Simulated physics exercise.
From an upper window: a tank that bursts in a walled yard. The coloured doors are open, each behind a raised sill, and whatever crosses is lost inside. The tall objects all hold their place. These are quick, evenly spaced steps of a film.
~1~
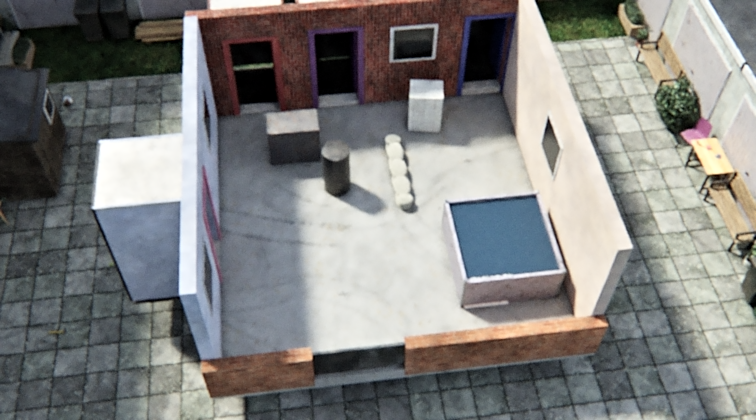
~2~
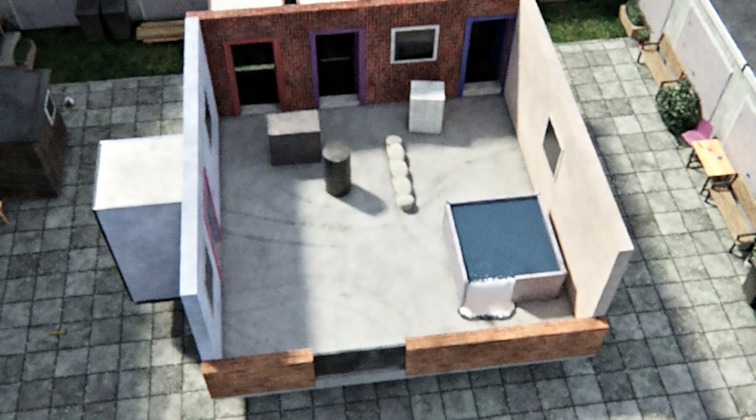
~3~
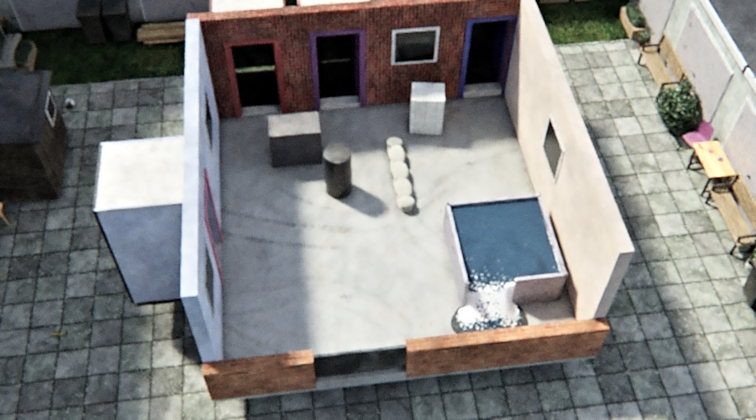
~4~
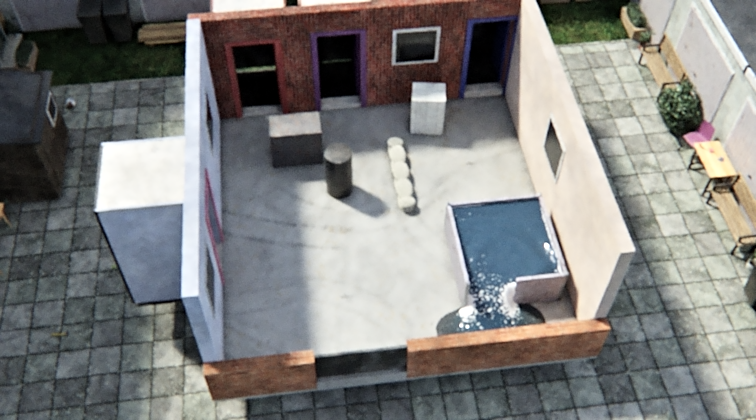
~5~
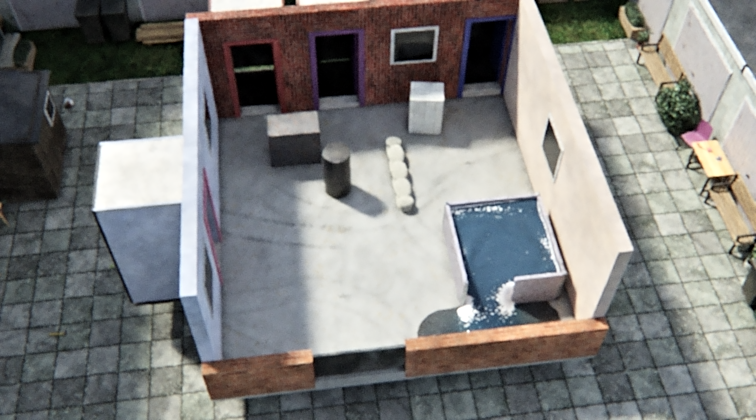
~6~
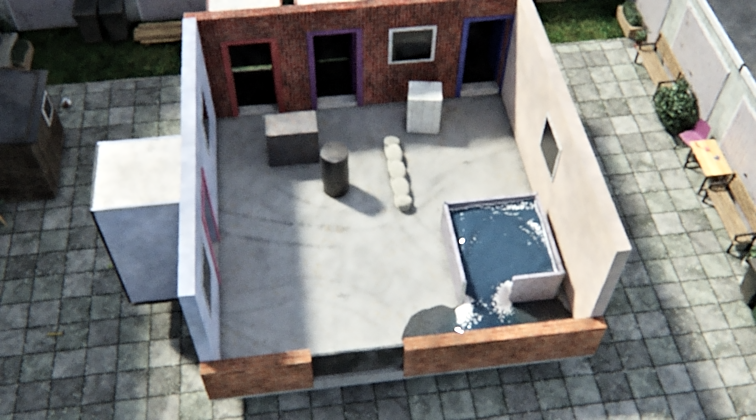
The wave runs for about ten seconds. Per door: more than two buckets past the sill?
Result: The blue door stays at or under the cap there; the purple door stays at or under the cap there; the pink door tips over the cap there; the red door tips over the cap there.
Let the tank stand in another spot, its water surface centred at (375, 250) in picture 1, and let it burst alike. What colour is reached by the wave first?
Observation: The one in pink.
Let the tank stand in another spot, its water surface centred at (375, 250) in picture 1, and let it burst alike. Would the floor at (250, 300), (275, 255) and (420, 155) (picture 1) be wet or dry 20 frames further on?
Going through the three spots in turn: Gets wet, gets wet, stays untouched.
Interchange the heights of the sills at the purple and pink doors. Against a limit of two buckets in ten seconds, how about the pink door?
After the swap, pink ends up short.
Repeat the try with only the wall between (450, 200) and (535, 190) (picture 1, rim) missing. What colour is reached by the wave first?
That's the blue-painted one.
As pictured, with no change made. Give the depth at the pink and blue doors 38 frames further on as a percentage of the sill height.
First around 200 percent, second around 40 percent.
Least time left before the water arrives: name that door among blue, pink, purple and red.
It's the pink-painted one.
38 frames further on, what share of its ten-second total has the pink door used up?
My estimate is close to 70 per cent.
A moment on, water covers 15 % of the floor; the blue door not reached, the purple door not reached, the pink door not reached, the red door not reached.
Next, water covers 30 % of the floor; the blue door not reached, the purple door not reached, the pink door not reached, the red door not reached.
Then, water covers 50 % of the floor; the blue door wet at the sill, nothing in, the purple door not reached, the pink door under two buckets in, the red door not reached.
Later, water covers 70 % of the floor; the blue door wet at the sill, nothing in, the purple door wet at the sill, nothing in, the pink door over two buckets in, the red door under two buckets in.
In the end, water covers 85 % of the floor; the blue door wet at the sill, nothing in, the purple door wet at the sill, nothing in, the pink door over two buckets in, the red door over two buckets in.
